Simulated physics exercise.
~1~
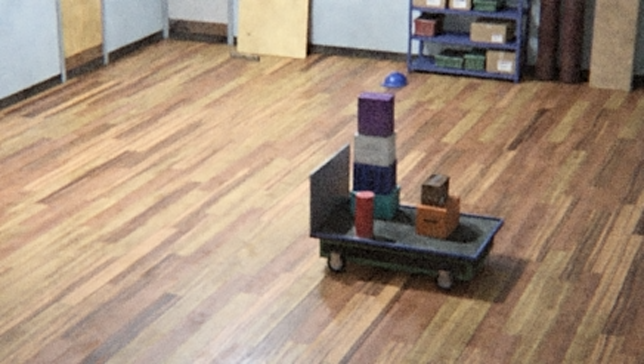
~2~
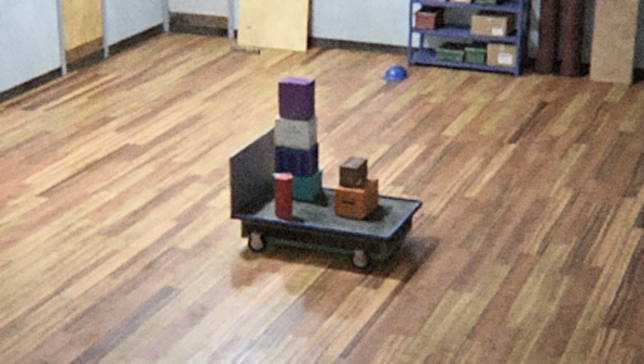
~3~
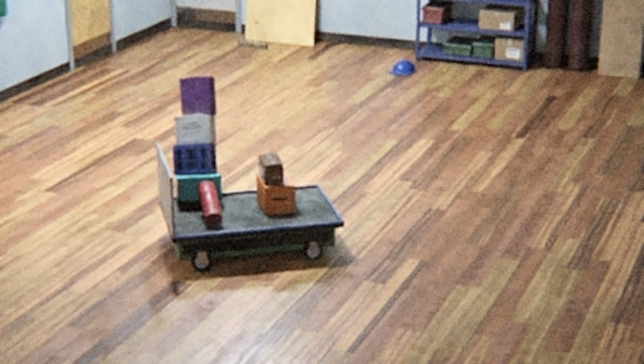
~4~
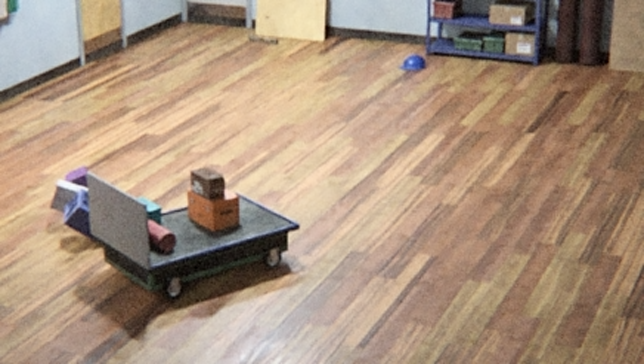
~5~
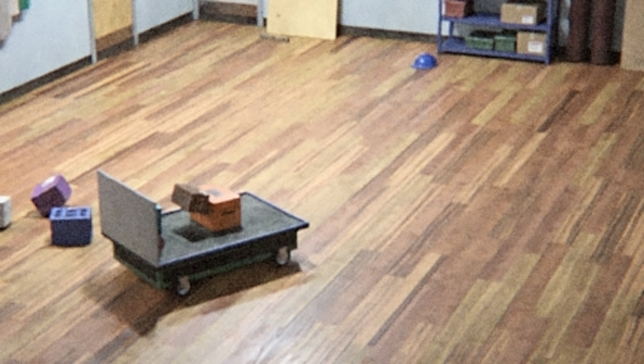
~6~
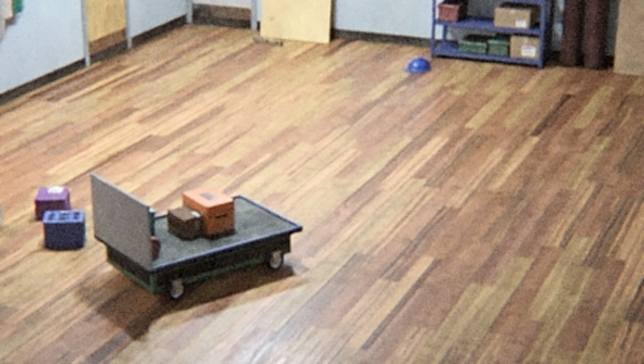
In a room with a wooden floor, a loaded cart rolled left and turned, its tall stack toppling over the front board onto the floor, before it stopped with the brown parcel tipped over beside the orange toolbox still on the deck.
